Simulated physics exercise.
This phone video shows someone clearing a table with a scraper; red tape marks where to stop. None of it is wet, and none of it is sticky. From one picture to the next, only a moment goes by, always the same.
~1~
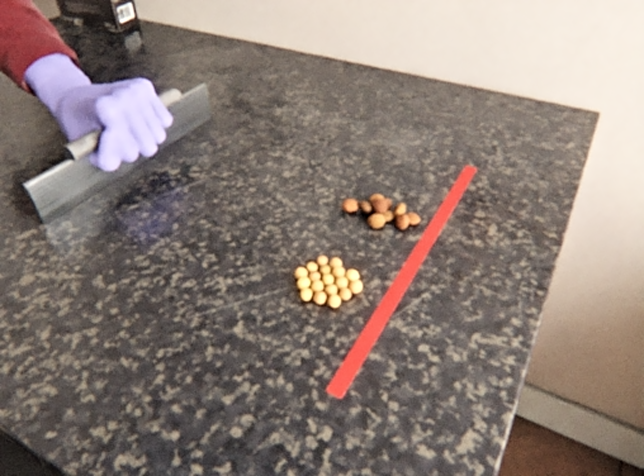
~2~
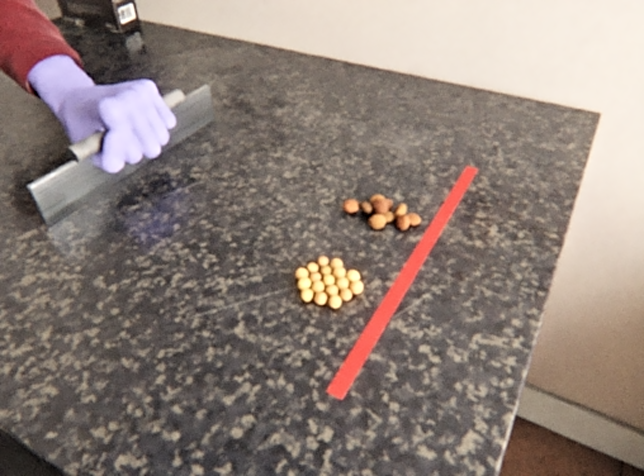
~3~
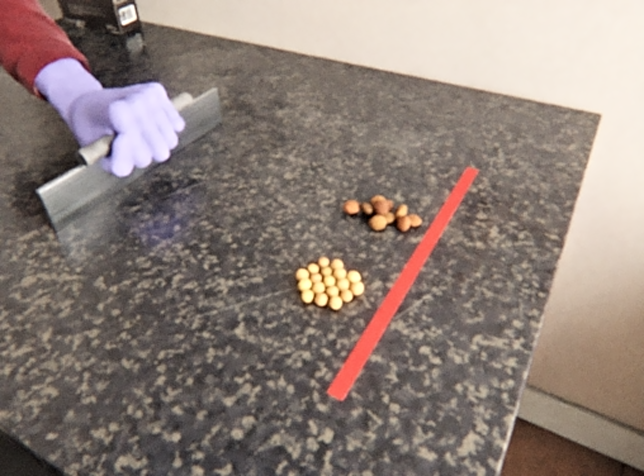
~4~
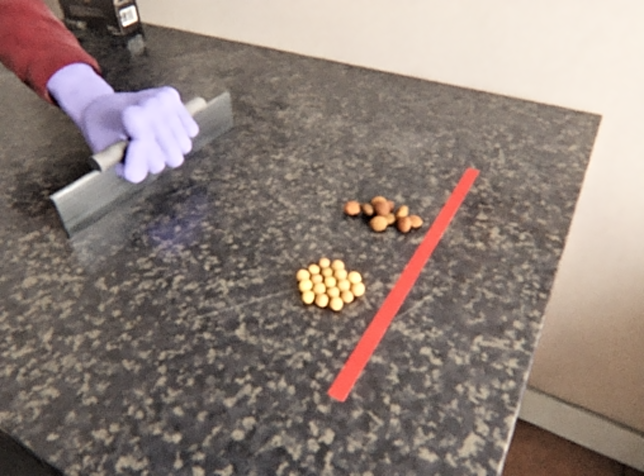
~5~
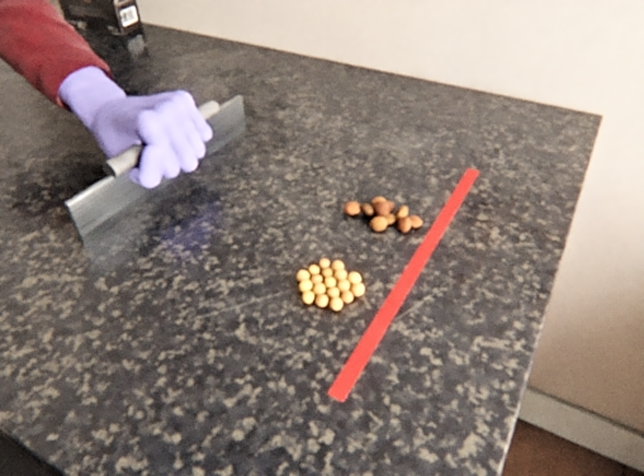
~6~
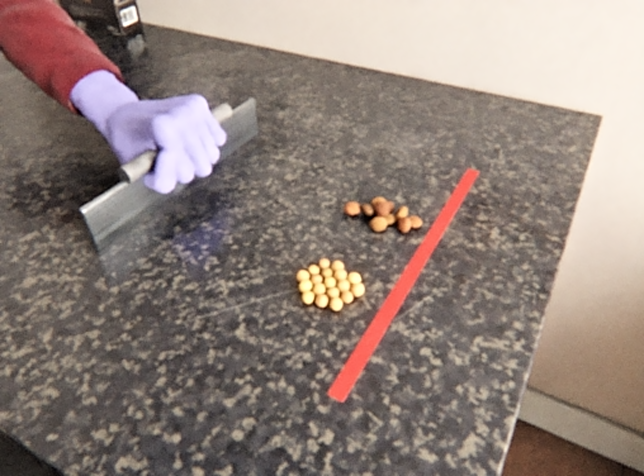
Scraper in a purple-gloved hand sliding slowly rightward across a speckled dark table, while two small batches sit still near red tape.
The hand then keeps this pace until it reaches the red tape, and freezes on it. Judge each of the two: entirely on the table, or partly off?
Nearer batch - partly off, farther batch - entirely on.
Then, 0.44 s past the last view, scraper still moving, near (298, 182); nearer batch all on the table, its front near (357, 289); farther batch all on the table, its front near (413, 222).
Then, 0.90 s past the last view, scraper stopped at the red tape; nearer batch all on the table, its front near (471, 316); farther batch all on the table, its front near (491, 254).
Then, 1.18 s past the last view, scraper stopped at the red tape; nearer batch all on the table, its front near (544, 334); farther batch all on the table, its front near (498, 245).
Finally, scraper stopped at the red tape; nearer batch most over the edge; farther batch all on the table, its front near (498, 245).
